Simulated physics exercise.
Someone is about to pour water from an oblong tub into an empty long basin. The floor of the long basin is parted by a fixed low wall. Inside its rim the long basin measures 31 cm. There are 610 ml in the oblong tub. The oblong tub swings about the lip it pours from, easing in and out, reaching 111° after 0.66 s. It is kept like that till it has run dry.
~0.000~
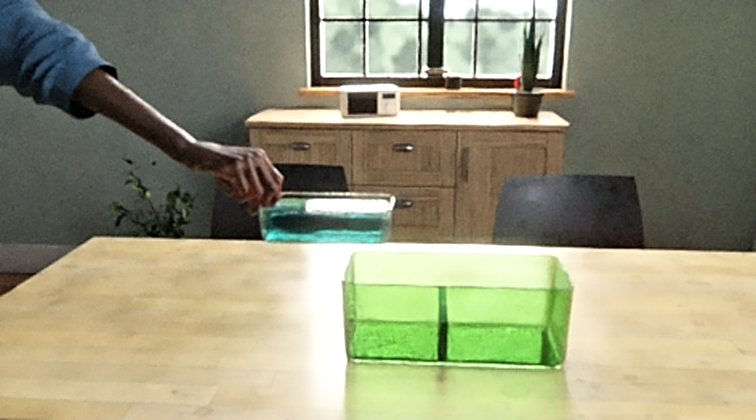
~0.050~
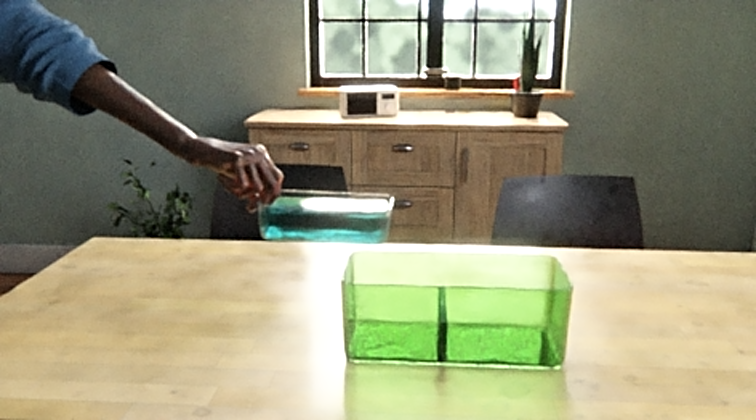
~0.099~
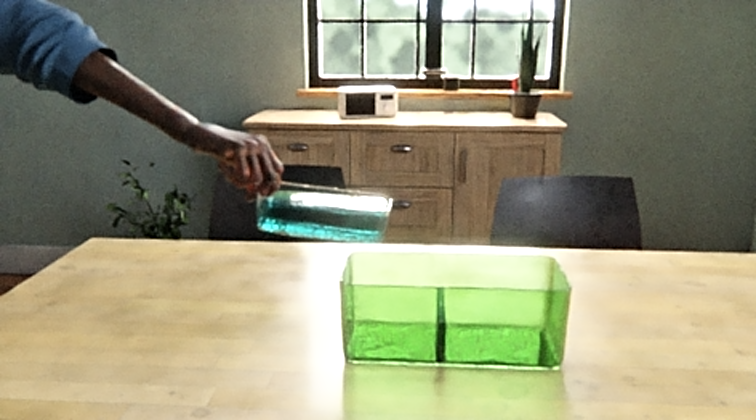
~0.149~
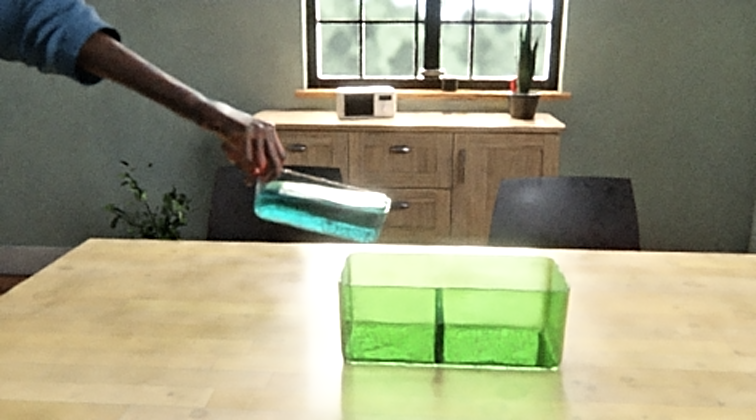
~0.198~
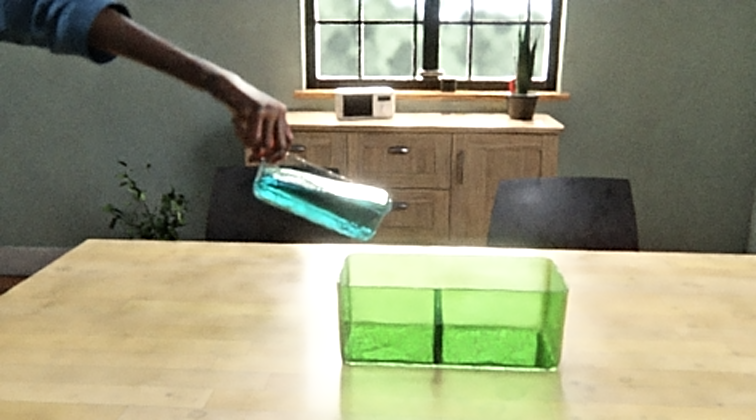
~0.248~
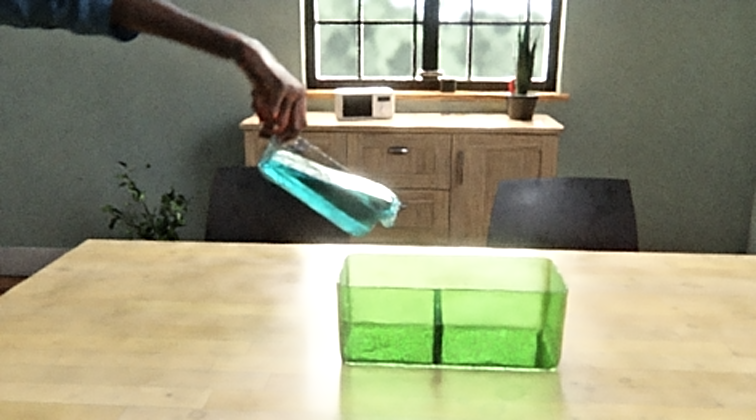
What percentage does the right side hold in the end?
The far part has some 67 per cent.
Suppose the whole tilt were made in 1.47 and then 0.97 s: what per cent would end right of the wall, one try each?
In turn about 70 and 75 per cent.
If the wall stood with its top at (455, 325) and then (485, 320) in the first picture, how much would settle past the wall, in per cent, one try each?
In turn about 50 and 45 per cent.
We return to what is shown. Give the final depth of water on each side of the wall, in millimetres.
Some 8 mm on the left and 20 mm on the right.
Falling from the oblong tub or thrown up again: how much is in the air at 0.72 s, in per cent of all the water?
Some 18 per cent.
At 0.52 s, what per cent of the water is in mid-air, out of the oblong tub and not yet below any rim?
About 54 per cent.
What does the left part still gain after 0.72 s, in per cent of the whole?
About 12 per cent.
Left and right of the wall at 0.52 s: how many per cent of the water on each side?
Some 6 per cent left and 30 right.
By 0.52 s the tilt is 99° and 9 per cent is still to pour, 6 is left of the wall and 31 right of it.
By 0.72 s the tilt is 111° and 0 per cent is still to pour, 9 is left of the wall and 68 right of it.
By 0.93 s the tilt is 111° and 0 per cent is still to pour, 19 is left of the wall and 64 right of it.
By 1.16 s the tilt is 111° and 0 per cent is still to pour, 21 is left of the wall and 67 right of it.
At rest 21 per cent lies left of the wall, 67 right of it and 12 outside.
